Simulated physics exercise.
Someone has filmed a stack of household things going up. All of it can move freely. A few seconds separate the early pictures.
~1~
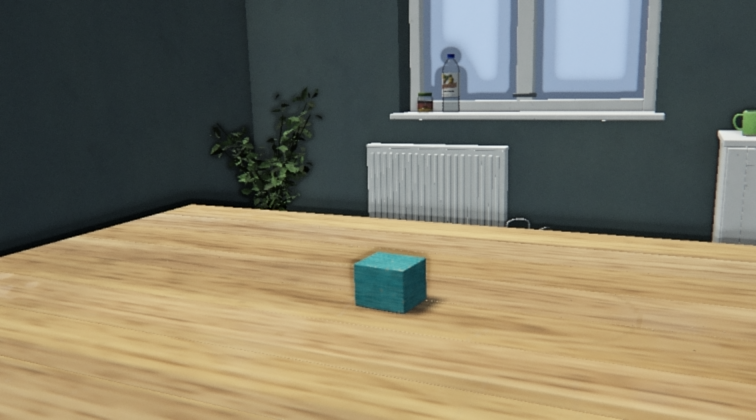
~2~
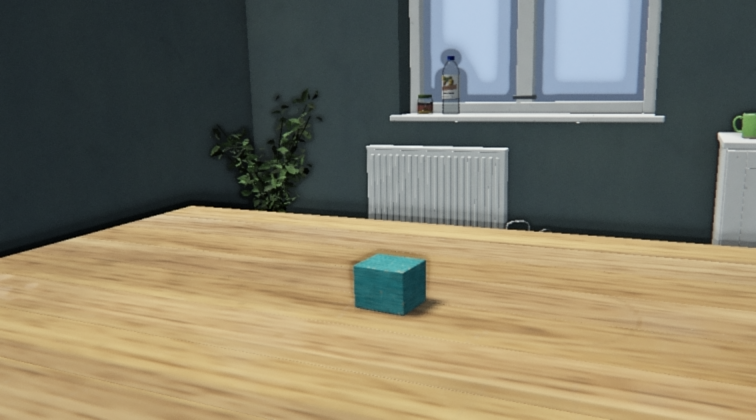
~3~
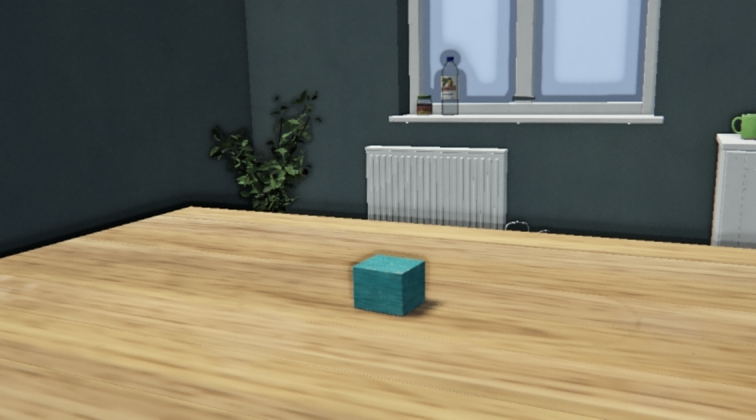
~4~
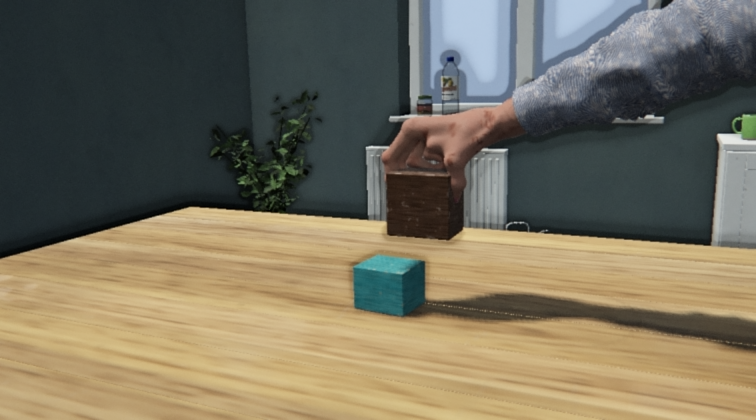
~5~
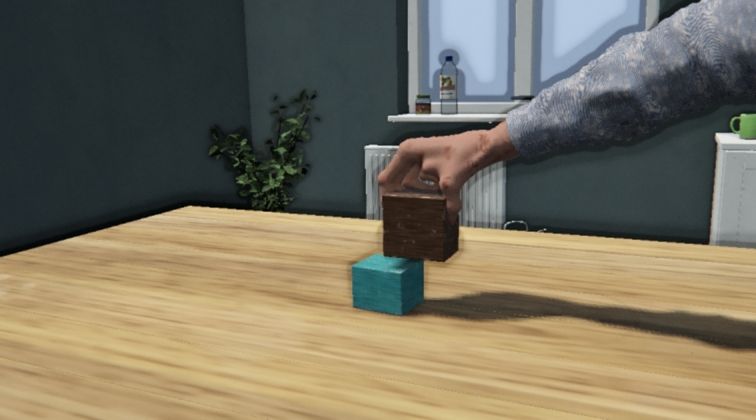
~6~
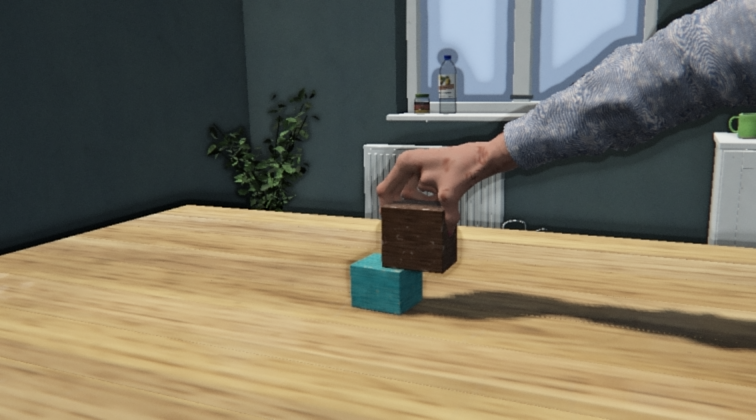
Hand in a patterned sleeve lowering a brown block onto the right side of a turquoise block on a wooden table.
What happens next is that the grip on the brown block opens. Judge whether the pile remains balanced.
Pretty sure the pile is unstable there.
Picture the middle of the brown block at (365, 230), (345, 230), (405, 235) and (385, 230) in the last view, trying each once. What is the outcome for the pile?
Result per case: First still standing, second toppled, third still standing, fourth still standing.
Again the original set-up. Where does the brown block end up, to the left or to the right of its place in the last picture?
Direction of travel: Rightward.
Then, 0.30 s later than the last frame, brown block tilted by 58° near (444, 261).
Then, 0.40 s later than the last frame, brown block now fallen.
When it is over, fallen, brown block; turquoise block as before. End places, in pixels of the last picture, brown block near (472, 285). The pile loses its balance.
